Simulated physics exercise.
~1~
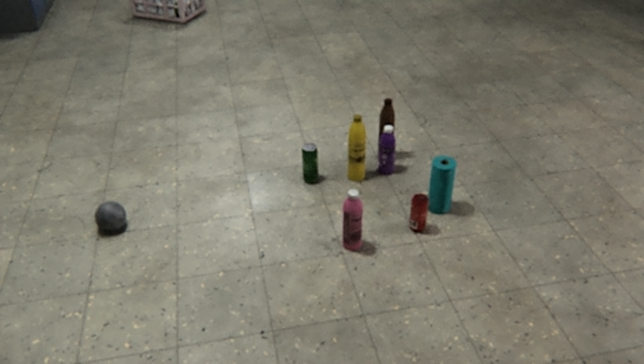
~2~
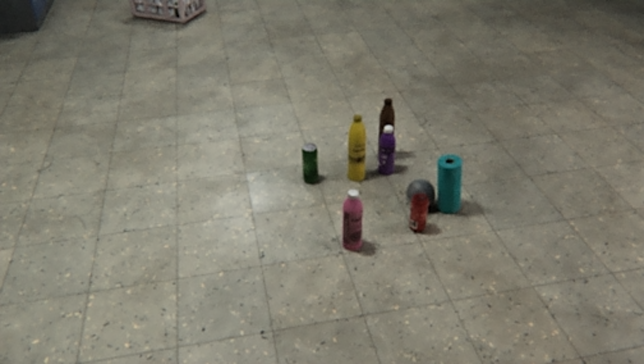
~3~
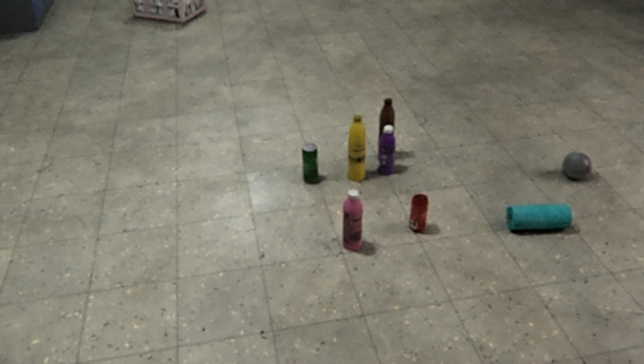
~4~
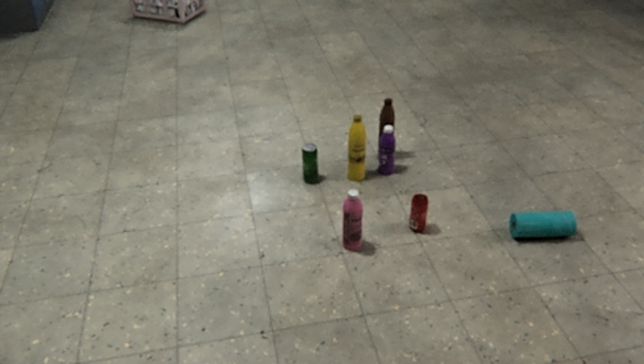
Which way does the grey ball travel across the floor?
The grey ball travels to the right, going from the left side of the floor past the group of bottles and cans.
A grey ball rolls across the tiled floor from the left, passing behind the red can and knocking over the turquoise roll before leaving the view. The roll ends on its side to the right, while the bottles and both cans stay standing.
